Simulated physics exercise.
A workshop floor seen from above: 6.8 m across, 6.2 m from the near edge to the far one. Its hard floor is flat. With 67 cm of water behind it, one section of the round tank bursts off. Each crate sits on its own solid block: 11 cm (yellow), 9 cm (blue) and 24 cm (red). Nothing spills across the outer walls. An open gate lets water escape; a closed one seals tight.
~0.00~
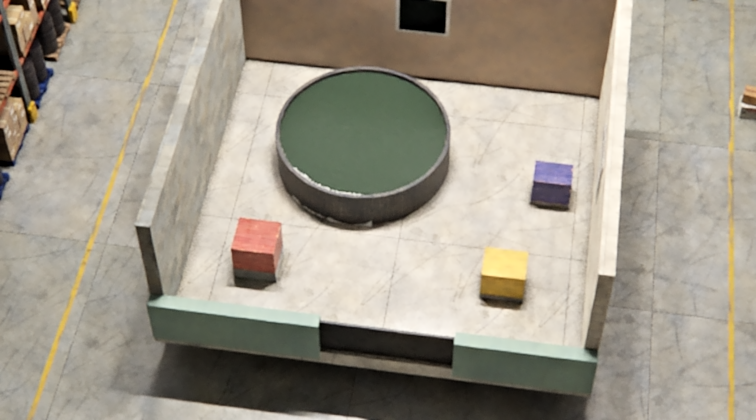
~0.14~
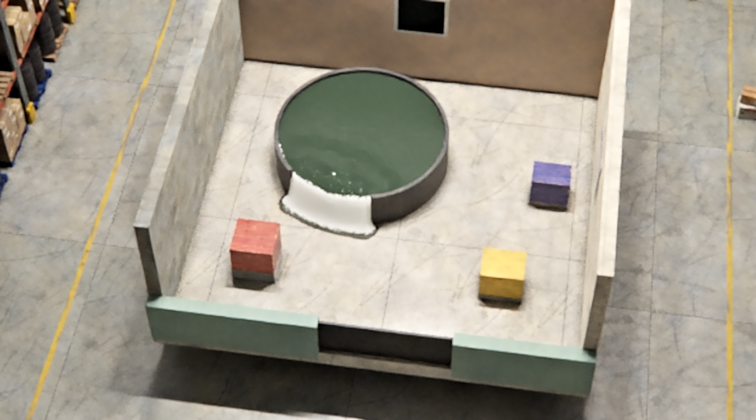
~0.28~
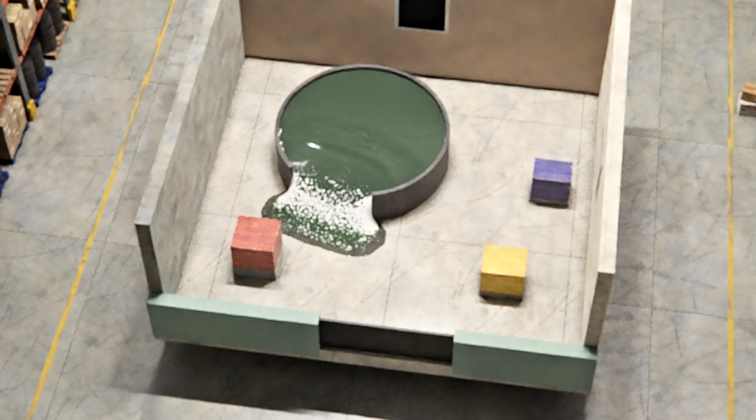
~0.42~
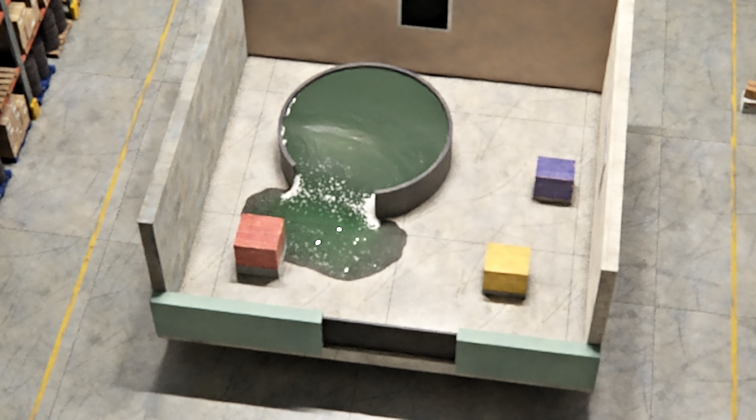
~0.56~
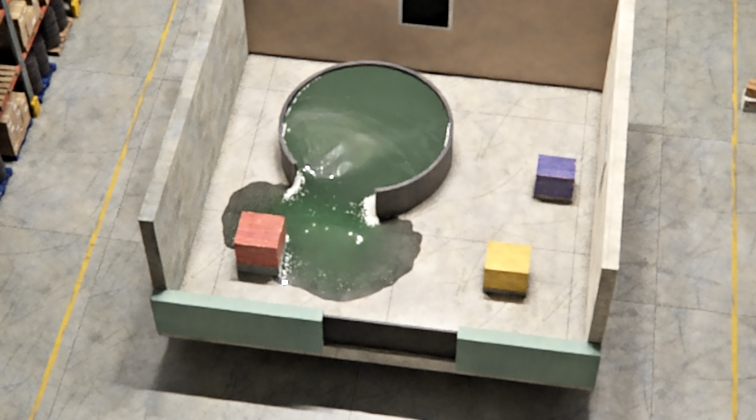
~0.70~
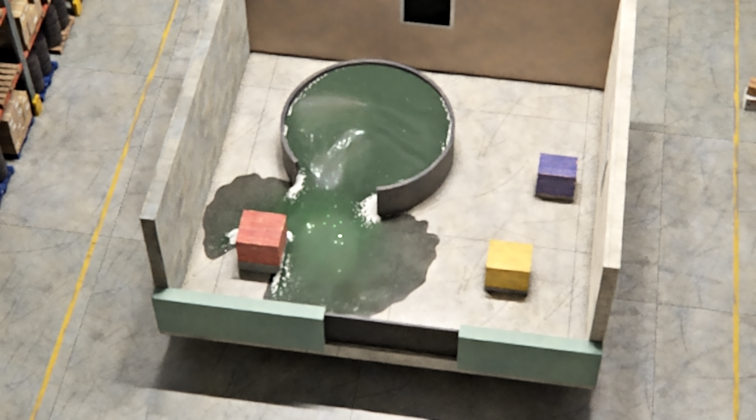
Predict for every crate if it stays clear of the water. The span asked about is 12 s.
The yellow crate is soaked; the blue crate is soaked; the red crate gets wet.
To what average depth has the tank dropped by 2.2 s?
About 40 cm.
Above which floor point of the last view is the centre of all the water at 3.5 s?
Around (341, 214).
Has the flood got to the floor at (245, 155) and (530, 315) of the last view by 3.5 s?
In that order: Wet, flooded.
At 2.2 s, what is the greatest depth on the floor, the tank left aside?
About 47 cm.
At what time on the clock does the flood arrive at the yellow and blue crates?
Yellow 1.8 s, blue 4.0 s.
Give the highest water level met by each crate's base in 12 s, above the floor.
Peaks in cm: Yellow 18, blue 20, red 42.
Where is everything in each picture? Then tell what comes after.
Still water, 67 cm deep, in the round tank at (363, 133), in the first picture.
The front is at (286, 199), 0.9 m from the gap at (327, 209); 0.4 m2 of floor is under water; 67 cm left at the back of the round tank, in the second picture.
Water pours out at (328, 207) and has run 1.1 m, to (380, 242); deepest outside 39 cm, 67 cm at the round tank's back, in the third picture.
The front is at (247, 227), 1.5 m from the gap at (331, 206); 3.0 m2 of floor is under water; 67 cm left at the back of the round tank, in the fourth picture.
The front is at (229, 242), 1.9 m from the gap at (332, 204); 4.5 m2 of floor is under water; 67 cm left at the back of the round tank, in the fifth picture.
The front is at (336, 321), 2.4 m from the gap at (333, 203); 6.2 m2 of floor is under water; 67 cm left at the back of the round tank, in the sixth picture.
After 1.4 s water covers 30 % of the floor and is deepest (46 cm) near (291, 328); yellow plinth not reached, blue plinth not reached, red plinth reached.
After 2.2 s water covers 35 % of the floor and is deepest (47 cm) near (304, 320); yellow plinth reached, blue plinth not reached, red plinth reached.
After 3.5 s water covers 60 % of the floor and is deepest (38 cm) near (304, 320); yellow plinth reached, blue plinth not reached, red plinth reached.
After 7.0 s water covers 95 % of the floor and is deepest (22 cm) near (562, 362); yellow plinth reached, blue plinth reached, red plinth reached.
After 12.0 s water covers 100 % of the floor and is deepest (22 cm) near (586, 89); highest at the yellow plinth 18 cm, highest at the blue plinth 20 cm, highest at the red plinth 42 cm.
